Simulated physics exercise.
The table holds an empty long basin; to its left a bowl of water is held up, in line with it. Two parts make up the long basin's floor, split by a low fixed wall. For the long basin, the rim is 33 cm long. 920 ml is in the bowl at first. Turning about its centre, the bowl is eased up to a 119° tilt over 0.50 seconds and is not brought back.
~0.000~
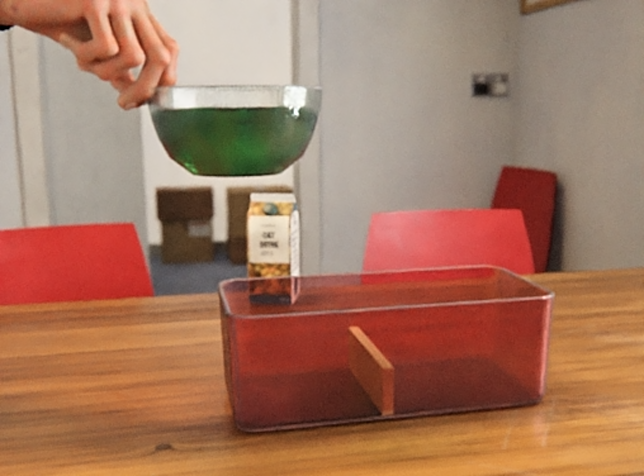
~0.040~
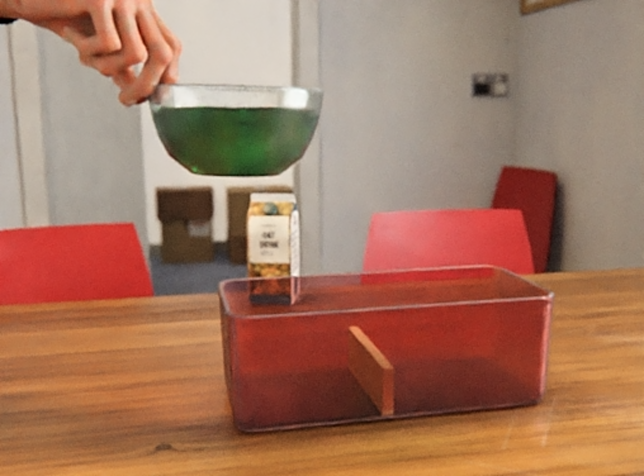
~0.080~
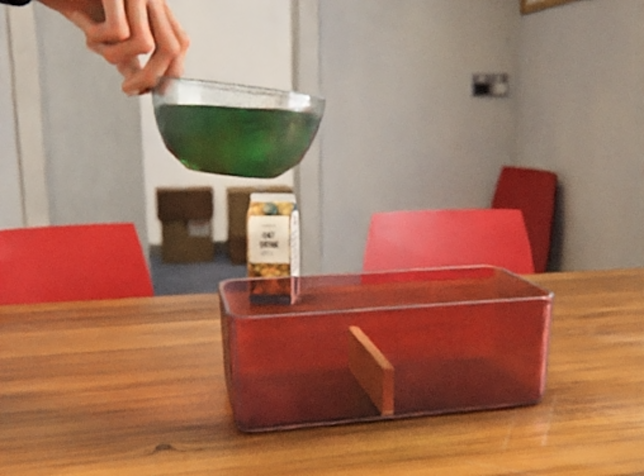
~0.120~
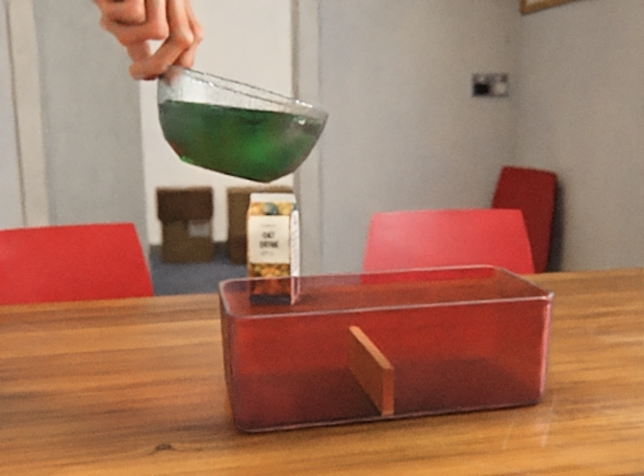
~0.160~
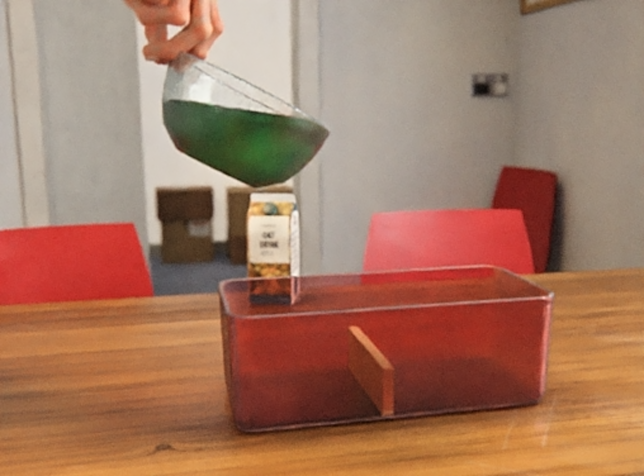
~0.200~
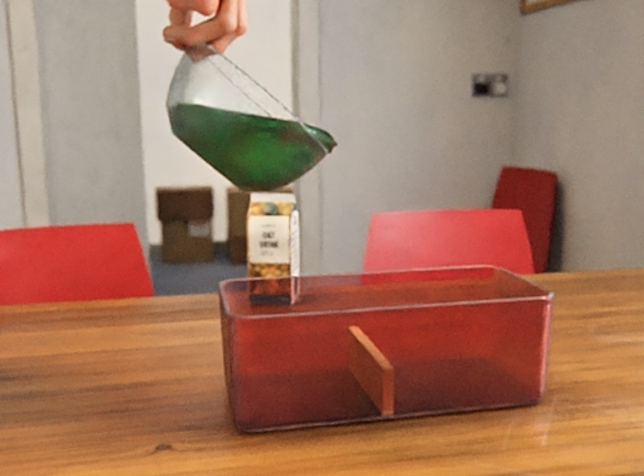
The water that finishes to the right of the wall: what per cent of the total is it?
It is about 39 per cent of the total.
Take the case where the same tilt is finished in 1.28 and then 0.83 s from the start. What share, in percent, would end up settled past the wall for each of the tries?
I'd expect close to 65 per cent and then close to 50 per cent.
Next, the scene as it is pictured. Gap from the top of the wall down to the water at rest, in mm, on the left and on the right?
Left: Roughly 26 mm; right: Roughly 36 mm.
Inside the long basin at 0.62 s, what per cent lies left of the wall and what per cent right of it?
Near 54 on the left, 34 on the right.
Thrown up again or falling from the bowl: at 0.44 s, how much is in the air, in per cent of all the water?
44 %.
After 0.44 s the tilt is 115° and 5 per cent is still to pour, 23 is left of the wall and 28 right of it.
After 0.62 s the tilt is 119° and 0 per cent is still to pour, 53 is left of the wall and 33 right of it.
After 0.80 s the tilt is 119° and 1 per cent is still to pour, 47 is left of the wall and 36 right of it.
After 1.00 s the tilt is 119° and 0 per cent is still to pour, 54 is left of the wall and 39 right of it.
In the end 54 per cent lies left of the wall, 39 right of it and 8 outside.
